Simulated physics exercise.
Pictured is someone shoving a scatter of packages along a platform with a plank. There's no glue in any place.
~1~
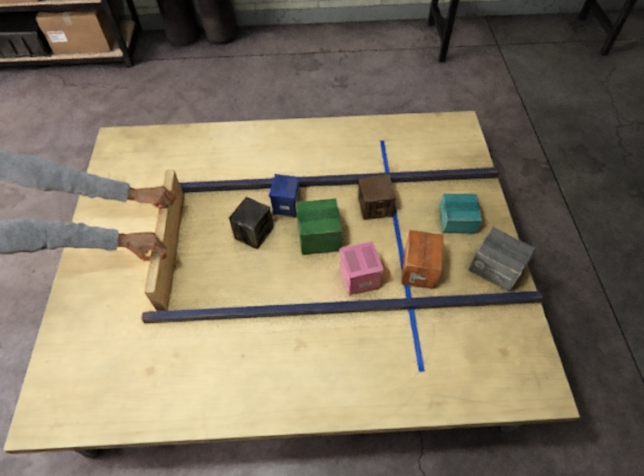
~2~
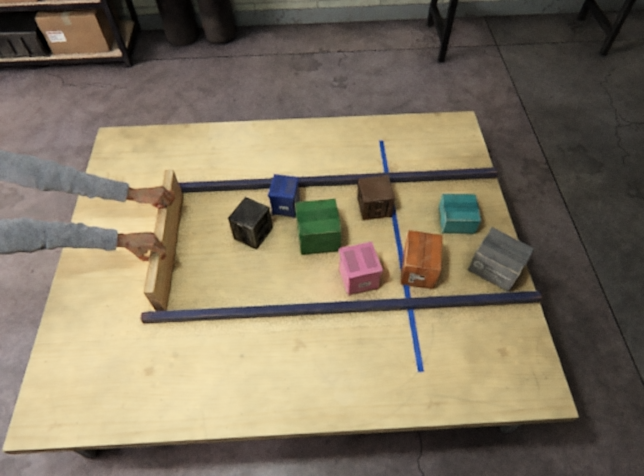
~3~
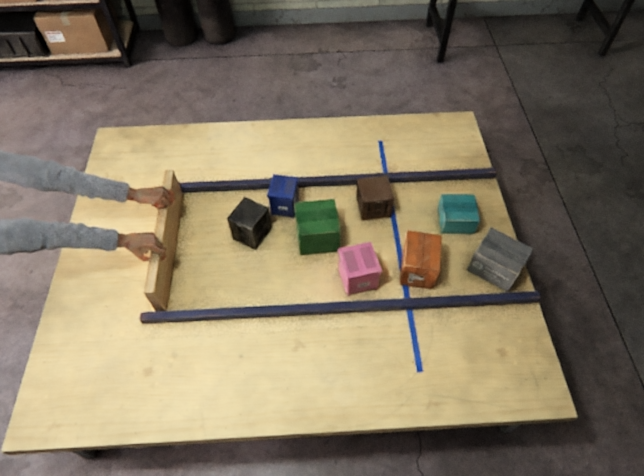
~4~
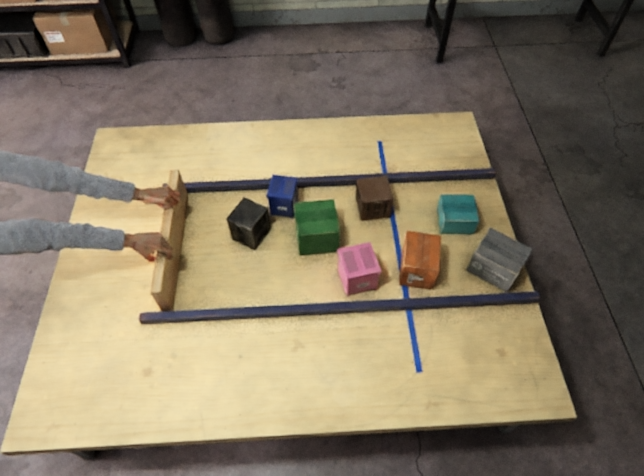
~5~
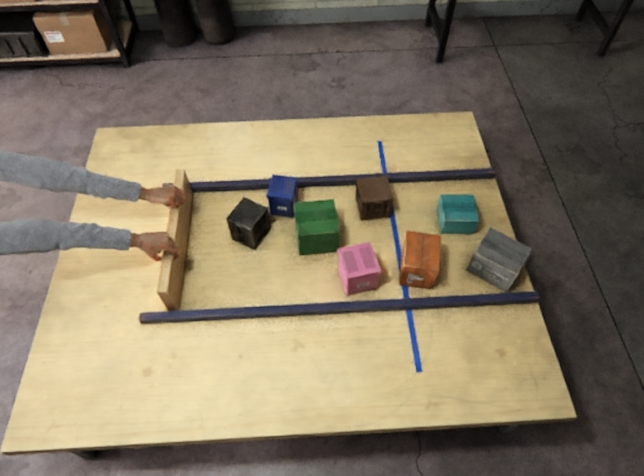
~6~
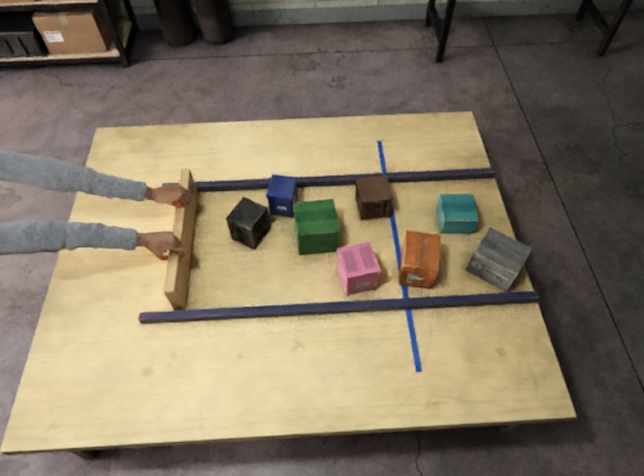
Eight coloured blocks lie scattered between two dark rails on a pale wooden platform, seen from above at an angle in a room with a grey floor. Black, blue and green sit left of pink and brown, with orange, turquoise and grey rightmost, near or beyond a blue tape line. Two grey-sleeved arms slide a plank slightly rightward from the left, touching no blocks, which stay put.
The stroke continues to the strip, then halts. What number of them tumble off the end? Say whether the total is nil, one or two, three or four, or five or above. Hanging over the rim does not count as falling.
Lost: Nothing.
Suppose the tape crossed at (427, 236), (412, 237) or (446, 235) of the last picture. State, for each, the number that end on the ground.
The counts come to 1, then 0, then 1.
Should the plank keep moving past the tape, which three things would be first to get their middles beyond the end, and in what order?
In order: The grey parcel, the turquoise parcel, the orange parcel.
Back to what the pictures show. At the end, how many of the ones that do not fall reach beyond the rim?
Number: 1.
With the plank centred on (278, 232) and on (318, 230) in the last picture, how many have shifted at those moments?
At the first point the count is 3, at the second it's 3.
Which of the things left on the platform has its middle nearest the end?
That would be the grey parcel.
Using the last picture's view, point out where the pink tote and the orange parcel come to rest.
Final centres, in order: Near (422, 268), near (465, 271).
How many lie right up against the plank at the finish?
The count comes out at 3.
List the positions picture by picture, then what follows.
In the first picture, grey parcel (501, 259); turquoise parcel (460, 214); orange parcel (422, 260); plank (166, 237); tape (399, 237).
In the second picture, turquoise parcel (459, 214); black crate (251, 223).
In the third picture, orange parcel (420, 260); pink tote (359, 270).
In the fourth picture, grey parcel (499, 260); green parcel (317, 228).
In the fifth picture, turquoise parcel (457, 214); brown crate (374, 198).
In the sixth picture, grey parcel (498, 259); turquoise parcel (457, 214); orange parcel (419, 260); plank (183, 237); tape (396, 238).
A little later, none off yet; grey parcel at rest near (498, 259); turquoise parcel at rest near (457, 214); orange parcel at rest near (419, 260).
Next, none off yet; grey parcel at rest near (498, 259); turquoise parcel at rest near (457, 214); orange parcel shifted a little near (435, 265).
When it is over, the number that fall off is zero.
